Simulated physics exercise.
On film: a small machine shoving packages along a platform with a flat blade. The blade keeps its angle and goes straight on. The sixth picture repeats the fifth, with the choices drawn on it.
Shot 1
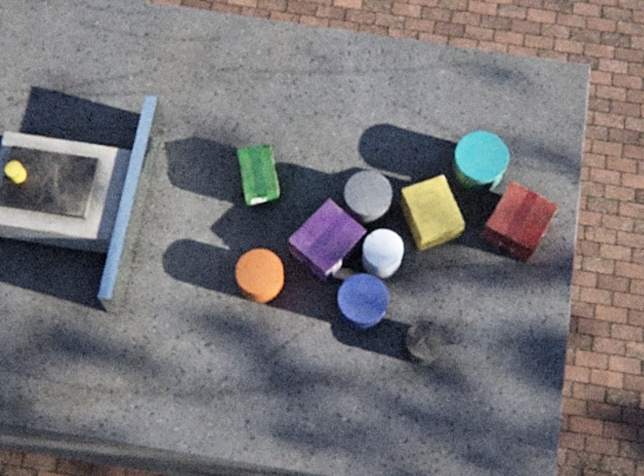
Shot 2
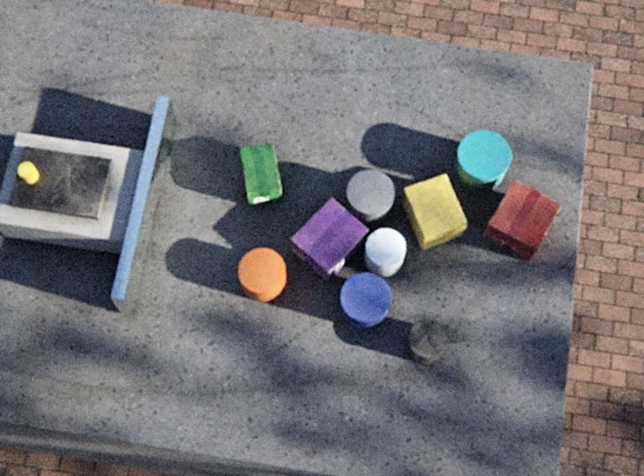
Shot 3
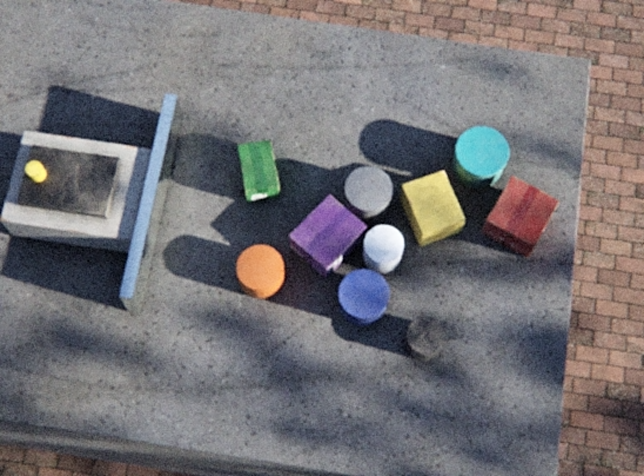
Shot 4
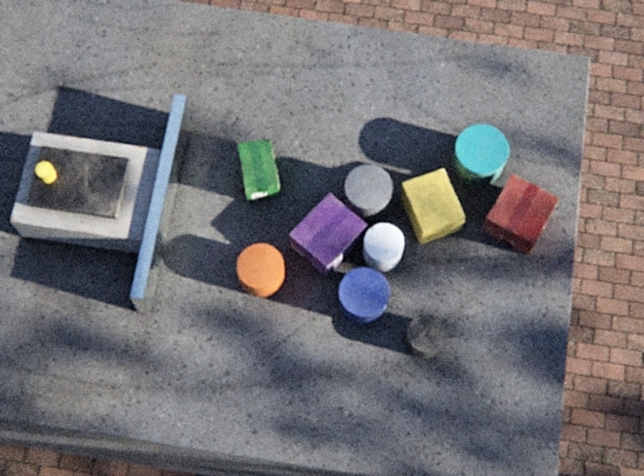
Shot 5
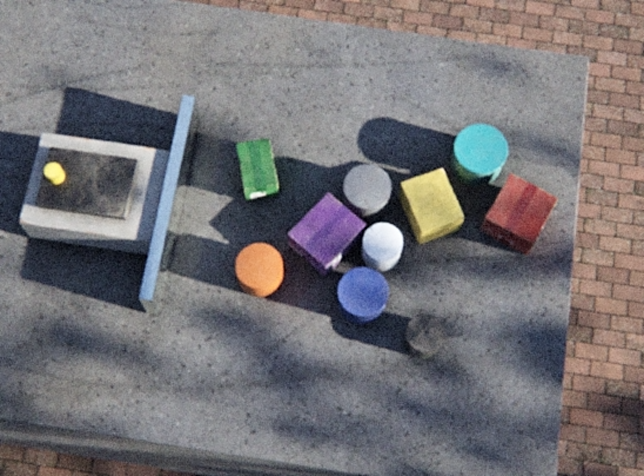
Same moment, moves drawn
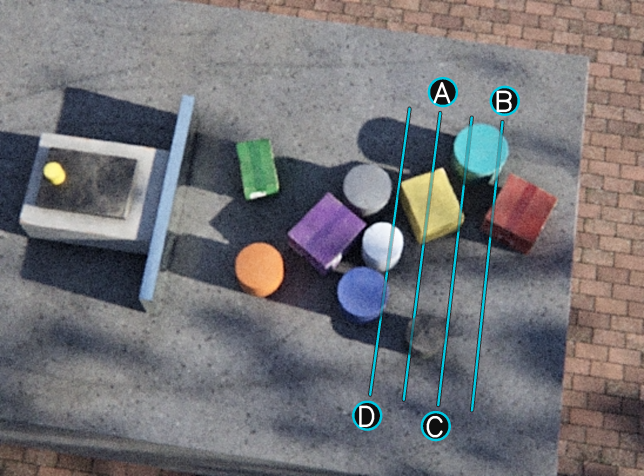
Small machine with a flat blue blade creeping right along a grey platform towards colourful blocks and cylinders, which stay still.
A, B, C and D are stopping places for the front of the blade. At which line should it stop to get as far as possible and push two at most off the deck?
The farthest such stop is B.
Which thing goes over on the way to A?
The red parcel.
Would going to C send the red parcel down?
Yes.
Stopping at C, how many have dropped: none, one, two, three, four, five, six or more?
By then, one.
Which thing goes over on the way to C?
It is the red parcel.
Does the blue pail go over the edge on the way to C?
No.
On the copy, A at (423, 250); B at (488, 259); C at (456, 255); D at (391, 245).
On B. First, robot (209, 200); orange canister (304, 280); green box (315, 178).
Then, robot (325, 217); red parcel (560, 227); yellow crate (503, 224).
Finally, robot (416, 230); red parcel over the edge; yellow crate over the edge; two fallen.
By contrast, A is within the limit but short; C is within the limit but short; D is within the limit but short.
